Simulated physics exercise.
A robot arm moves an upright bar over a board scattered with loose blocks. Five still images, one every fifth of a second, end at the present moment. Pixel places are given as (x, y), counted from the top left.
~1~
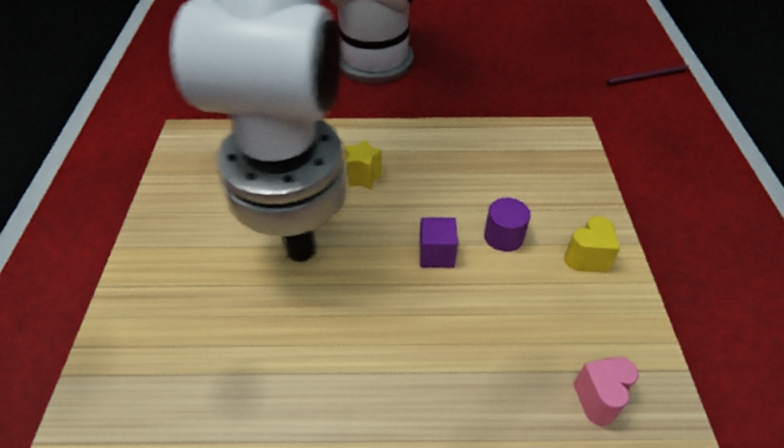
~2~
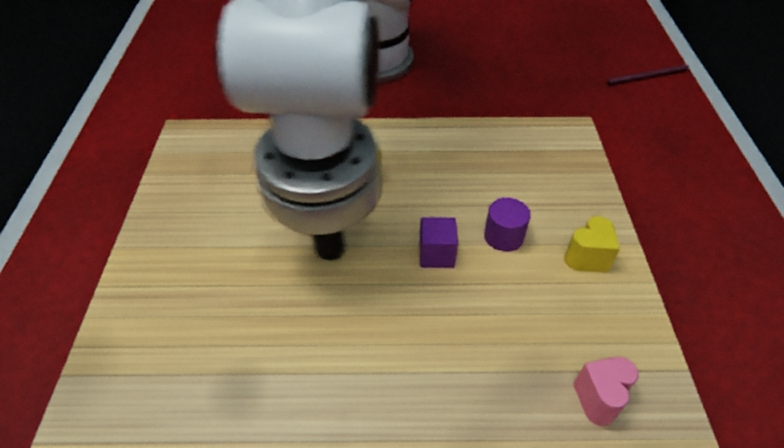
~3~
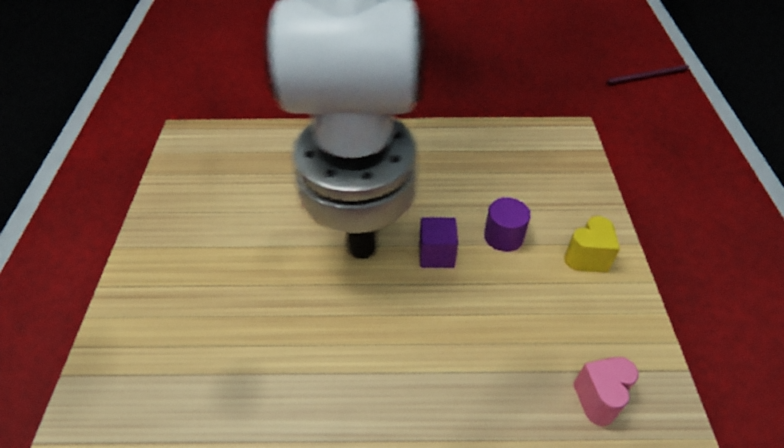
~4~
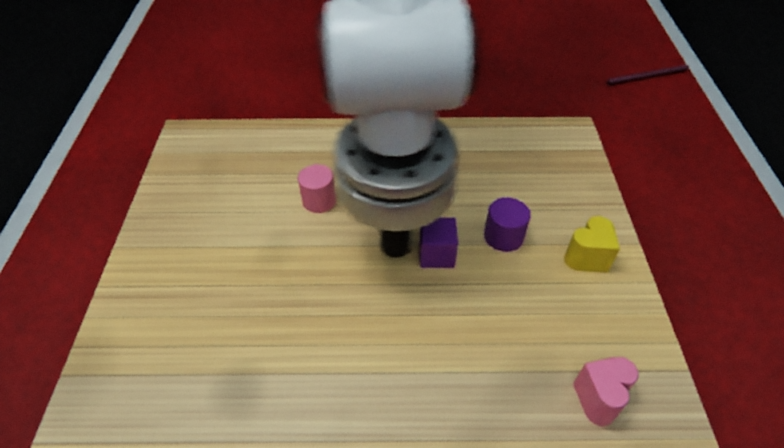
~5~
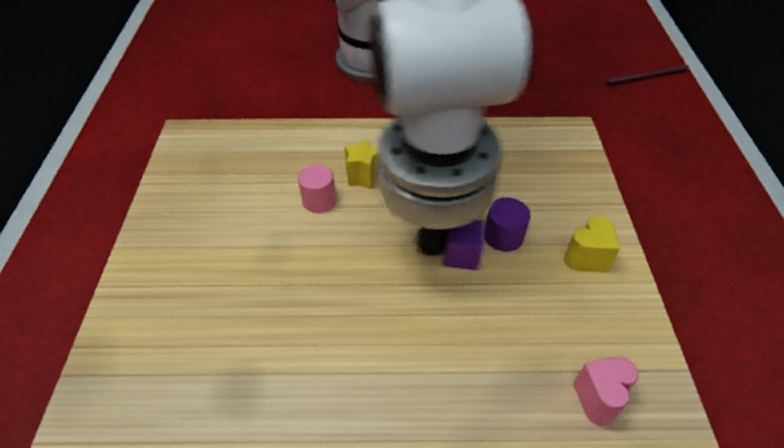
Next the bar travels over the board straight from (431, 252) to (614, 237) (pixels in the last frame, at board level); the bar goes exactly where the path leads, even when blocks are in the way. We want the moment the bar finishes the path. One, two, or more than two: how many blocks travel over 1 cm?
3 or more.
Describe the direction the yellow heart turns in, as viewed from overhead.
It goes clockwise.
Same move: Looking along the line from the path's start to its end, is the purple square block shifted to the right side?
Final answer: Yes.
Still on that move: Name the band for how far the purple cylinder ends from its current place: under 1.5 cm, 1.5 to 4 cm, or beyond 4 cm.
Once the path ends, it will sit over 4 cm from where it is now.
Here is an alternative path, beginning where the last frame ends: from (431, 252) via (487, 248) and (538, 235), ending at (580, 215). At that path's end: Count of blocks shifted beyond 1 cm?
Two blocks, no more.
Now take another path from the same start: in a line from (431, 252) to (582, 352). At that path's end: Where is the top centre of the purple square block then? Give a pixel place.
The top centre is at (505, 239).
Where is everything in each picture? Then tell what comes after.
Lower end of the bar (301, 251), tops of blocks, purple square block (439, 230), purple cylinder (510, 212), yellow heart (598, 233), in the first frame.
Bar (331, 249), blocks as before, in the second frame.
Bar (362, 248), blocks as before, in the third frame.
Bar (396, 246), blocks as before, in the fourth frame.
Bar (431, 245), purple square block (466, 231), purple cylinder (510, 212), yellow heart (598, 233), in the fifth frame.
On the path given first. One third of the way, bar (495, 242); purple square block (525, 243), turned 25° clockwise; purple cylinder (525, 208).
Two thirds of the way, bar (558, 237); purple square block (542, 248), turned 70° clockwise; purple cylinder (556, 193).
At the end, bar (617, 231); purple square block (542, 248), turned 70° clockwise; purple cylinder (556, 193); yellow heart (616, 239), turned 40° clockwise.
